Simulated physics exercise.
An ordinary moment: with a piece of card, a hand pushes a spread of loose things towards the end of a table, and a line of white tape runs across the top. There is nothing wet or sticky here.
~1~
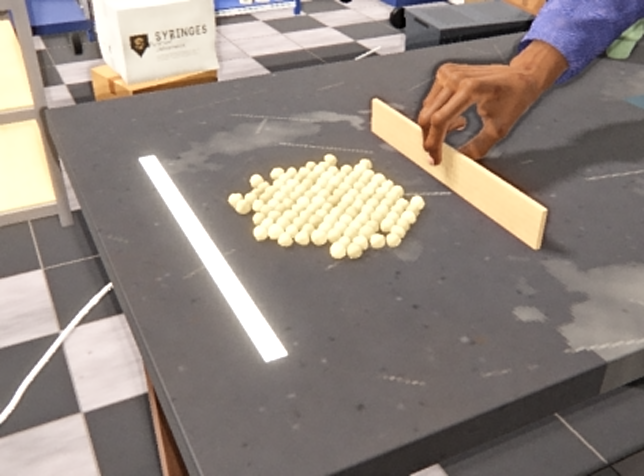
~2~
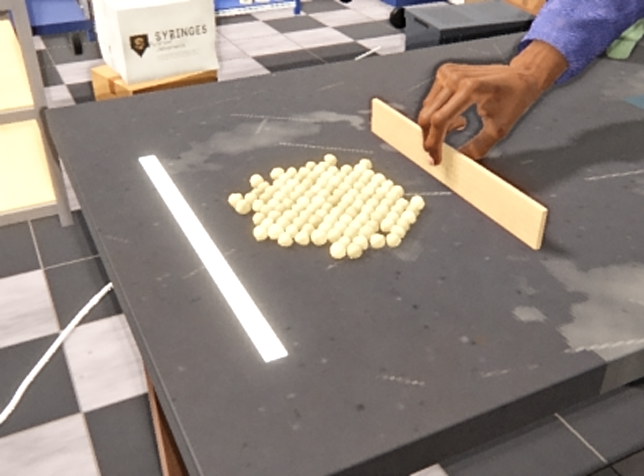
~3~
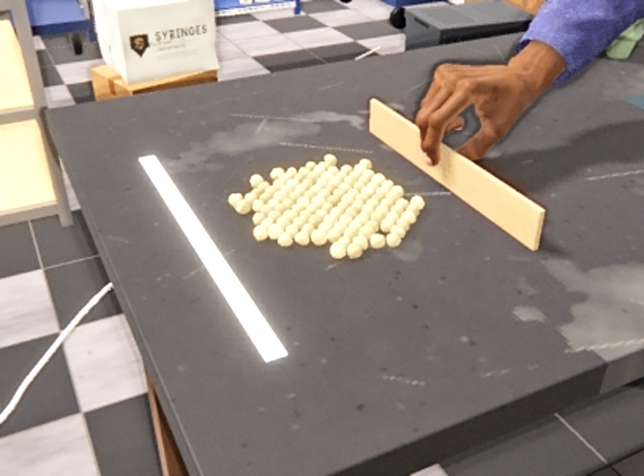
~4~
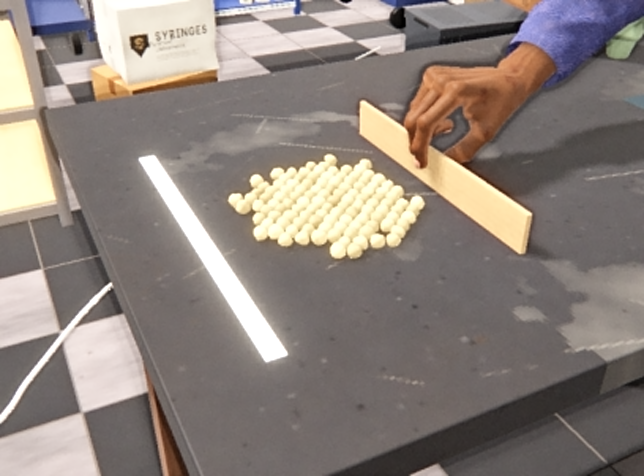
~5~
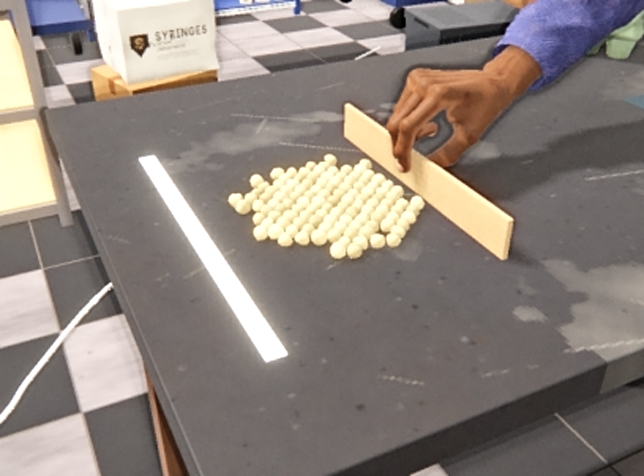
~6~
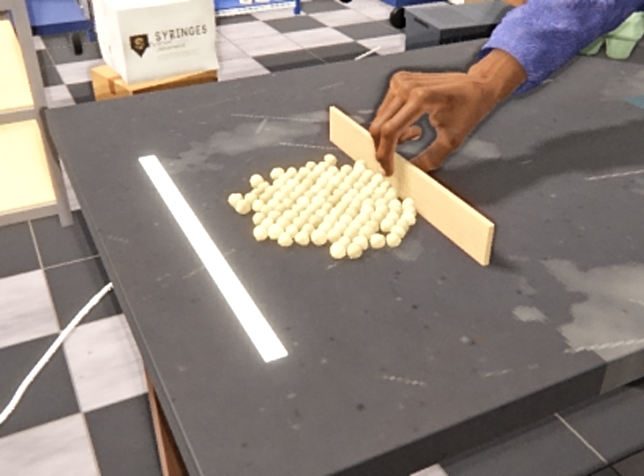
A hand holding a piece of card rests, then slides it left across a dark table, nudging the nearest pale round nuts.
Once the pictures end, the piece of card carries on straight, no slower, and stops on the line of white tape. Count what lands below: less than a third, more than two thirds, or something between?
Honestly, the share pushed off ends up lower than a third.
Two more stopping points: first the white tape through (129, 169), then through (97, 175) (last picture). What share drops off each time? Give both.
You'd see some 40 in a hundred first, and then 90 in a hundred.
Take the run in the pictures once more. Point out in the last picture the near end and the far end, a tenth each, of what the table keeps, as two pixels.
Starting near (207, 324) and reaching (119, 189).
Shortly afterwards, piece of card still moving, near (296, 180); heap all on the table, its front near (170, 206).
Next, piece of card stopped at the white tape; heap a little over the edge.
Some moments later, piece of card stopped at the white tape; heap near a quarter over the edge.
In the end, piece of card stopped at the white tape; heap near a quarter over the edge.
